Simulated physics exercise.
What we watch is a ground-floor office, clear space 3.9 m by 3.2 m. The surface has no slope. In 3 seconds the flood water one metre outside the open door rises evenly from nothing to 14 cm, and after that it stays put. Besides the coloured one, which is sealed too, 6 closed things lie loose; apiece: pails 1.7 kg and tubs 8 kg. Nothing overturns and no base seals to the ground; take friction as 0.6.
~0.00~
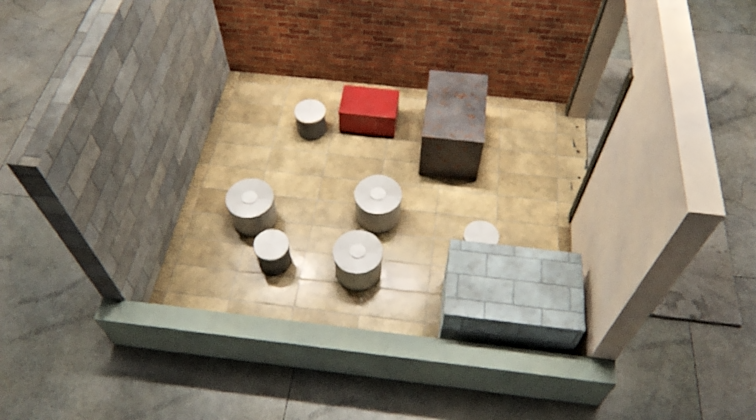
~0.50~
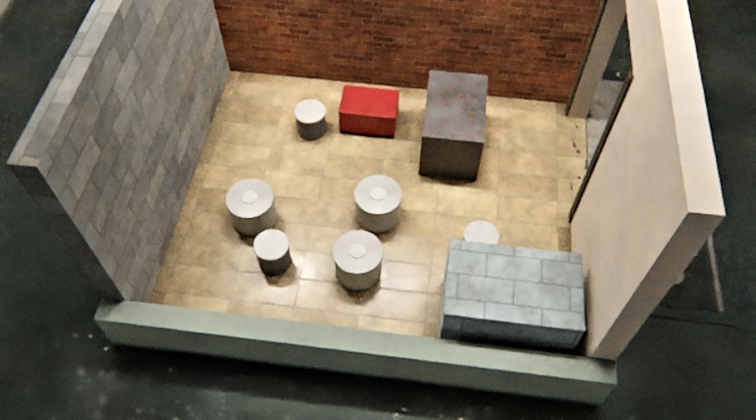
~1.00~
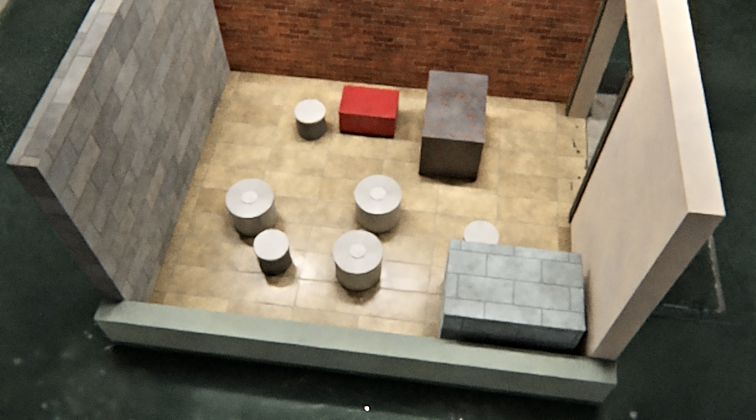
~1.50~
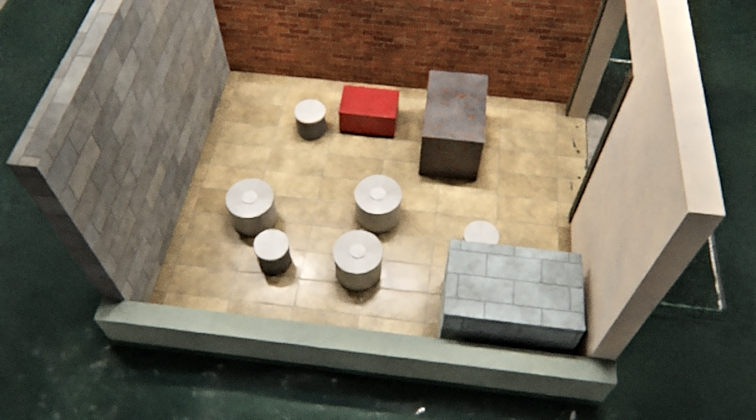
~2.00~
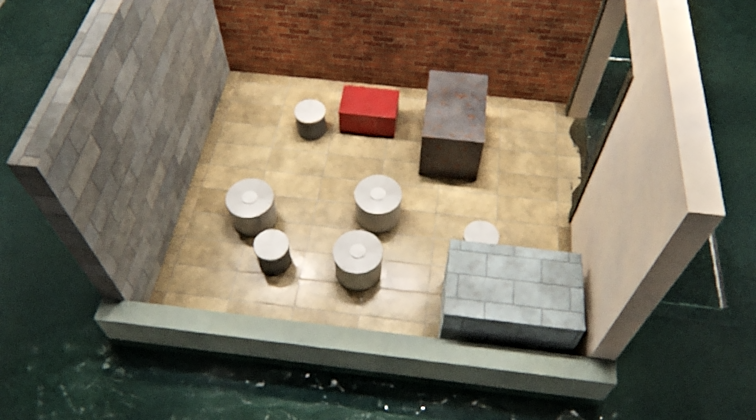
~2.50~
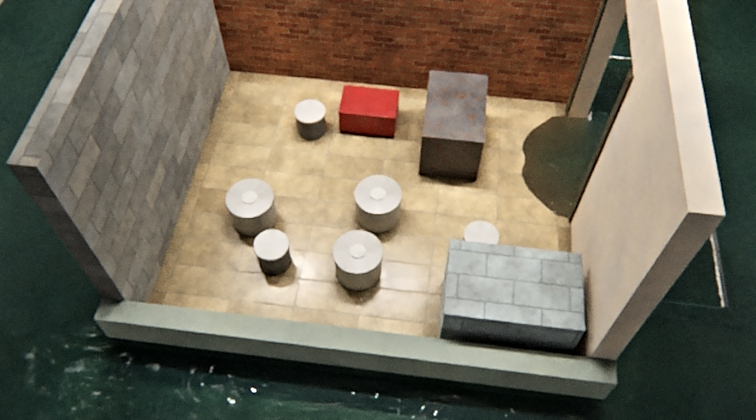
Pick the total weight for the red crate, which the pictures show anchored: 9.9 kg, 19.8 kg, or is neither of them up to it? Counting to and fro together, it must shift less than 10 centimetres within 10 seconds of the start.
9.9 kg is enough.
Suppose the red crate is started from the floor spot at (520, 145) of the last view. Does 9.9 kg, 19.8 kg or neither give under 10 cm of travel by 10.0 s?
Well, no option works.
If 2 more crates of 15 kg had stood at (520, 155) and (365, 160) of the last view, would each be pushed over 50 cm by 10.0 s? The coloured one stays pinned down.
Taking them in order, the first is beyond the line and the second is inside the line.
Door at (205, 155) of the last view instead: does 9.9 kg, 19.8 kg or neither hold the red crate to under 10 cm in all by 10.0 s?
If so, then both options fall short.
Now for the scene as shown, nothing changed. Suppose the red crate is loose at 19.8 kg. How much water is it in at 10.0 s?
Something like 4 centimetres.
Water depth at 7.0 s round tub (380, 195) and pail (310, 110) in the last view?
Close to 4 and 1 centimetres.
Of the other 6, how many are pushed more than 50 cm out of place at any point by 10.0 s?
The answer here is 3.
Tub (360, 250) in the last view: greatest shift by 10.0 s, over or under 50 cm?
That one is beyond half a metre, as it turns out.
After 3.5 s the red crate would be 0 cm from its start with 9.9 kg and 0 cm from its start with 19.8 kg; 0 cm of water round it then.
After 4.5 s the red crate would be 0 cm from its start with 9.9 kg and 0 cm from its start with 19.8 kg; 0 cm of water round it then.
After 7.0 s the red crate would be 0 cm from its start with 9.9 kg and 0 cm from its start with 19.8 kg; 3 cm of water round it then.
After 10.0 s the red crate would be 0 cm from its start with 9.9 kg and 0 cm from its start with 19.8 kg; 4 cm of water round it then.
